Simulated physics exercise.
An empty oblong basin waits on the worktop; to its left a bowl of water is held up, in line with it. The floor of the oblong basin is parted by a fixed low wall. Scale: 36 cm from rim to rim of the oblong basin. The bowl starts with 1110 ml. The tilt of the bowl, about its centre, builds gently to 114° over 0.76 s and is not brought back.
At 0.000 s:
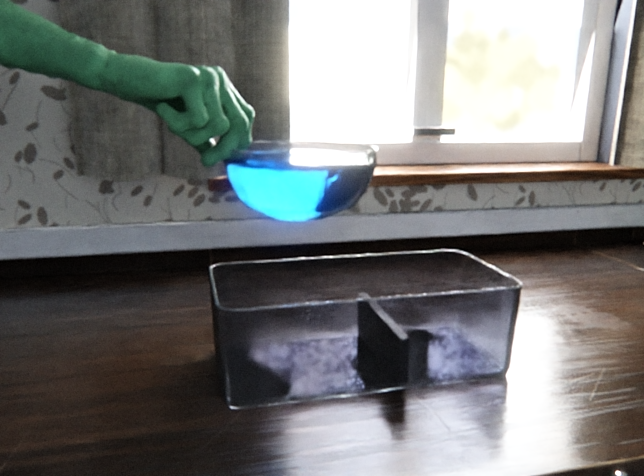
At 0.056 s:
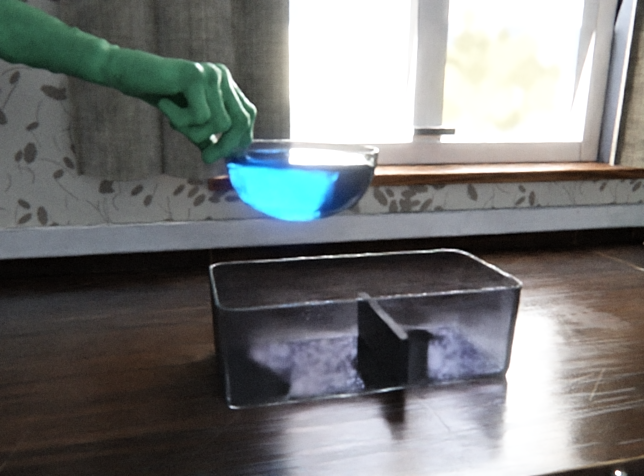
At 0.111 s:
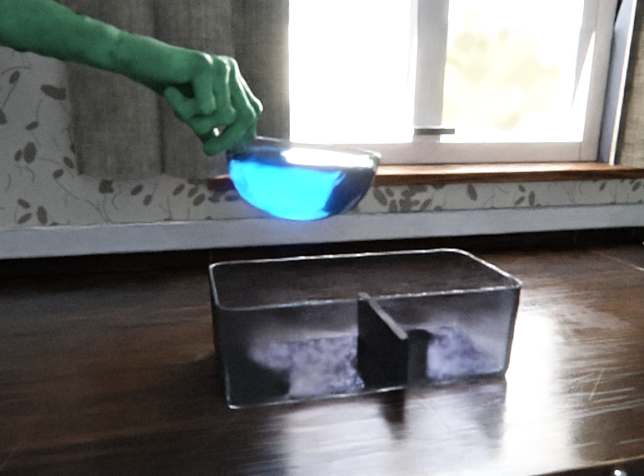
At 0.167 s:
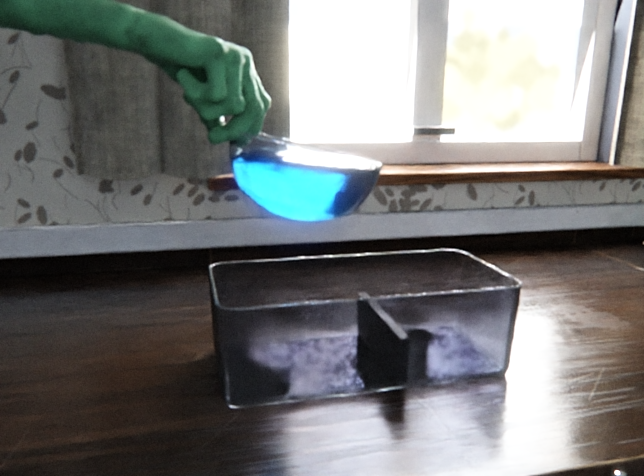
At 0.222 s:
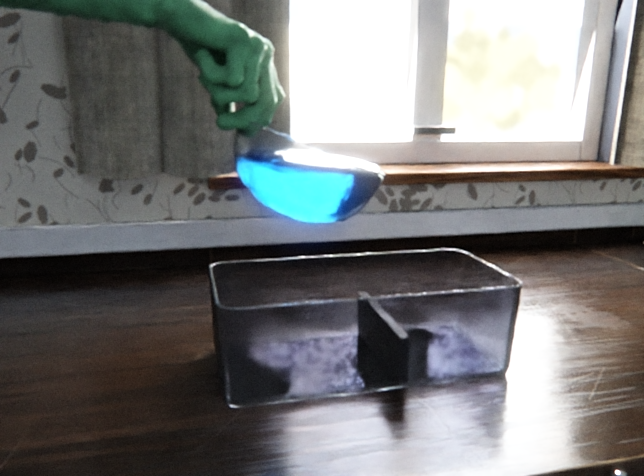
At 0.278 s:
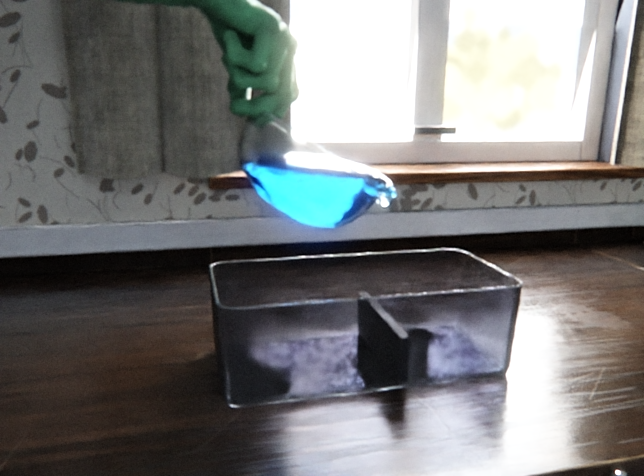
On a dark wooden worktop by a bright window, an empty oblong basin with a dividing wall sits below a glass bowl of bright blue liquid, held by a green hand. The hand gradually tilts the bowl to the right, and the liquid reaches its lower edge, just starting over it.
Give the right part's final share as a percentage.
About 63 per cent.
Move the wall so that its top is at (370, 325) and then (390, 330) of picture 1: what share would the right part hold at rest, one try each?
In turn about 75 and 45 per cent.
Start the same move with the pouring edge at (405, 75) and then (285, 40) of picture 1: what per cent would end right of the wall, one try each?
First 75, then 10 per cent.
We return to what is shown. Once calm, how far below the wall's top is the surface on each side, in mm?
Some 50 mm on the left and 30 mm on the right.
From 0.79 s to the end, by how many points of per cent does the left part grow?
Near 5 in a hundred.
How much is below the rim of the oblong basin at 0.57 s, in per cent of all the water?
About 70 per cent.
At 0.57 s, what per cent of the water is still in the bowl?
Near 10 in a hundred.
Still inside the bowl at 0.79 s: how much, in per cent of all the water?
About 0 per cent.
By 0.57 s the tilt is 98° and 9 per cent is still to pour, 7 is left of the wall and 63 right of it.
By 0.79 s the tilt is 114° and 0 per cent is still to pour, 29 is left of the wall and 56 right of it.
By 1.01 s the tilt is 114° and 0 per cent is still to pour, 32 is left of the wall and 65 right of it.
By 1.26 s the tilt is 114° and 0 per cent is still to pour, 33 is left of the wall and 64 right of it.
At rest 34 per cent lies left of the wall, 63 right of it and 3 outside.
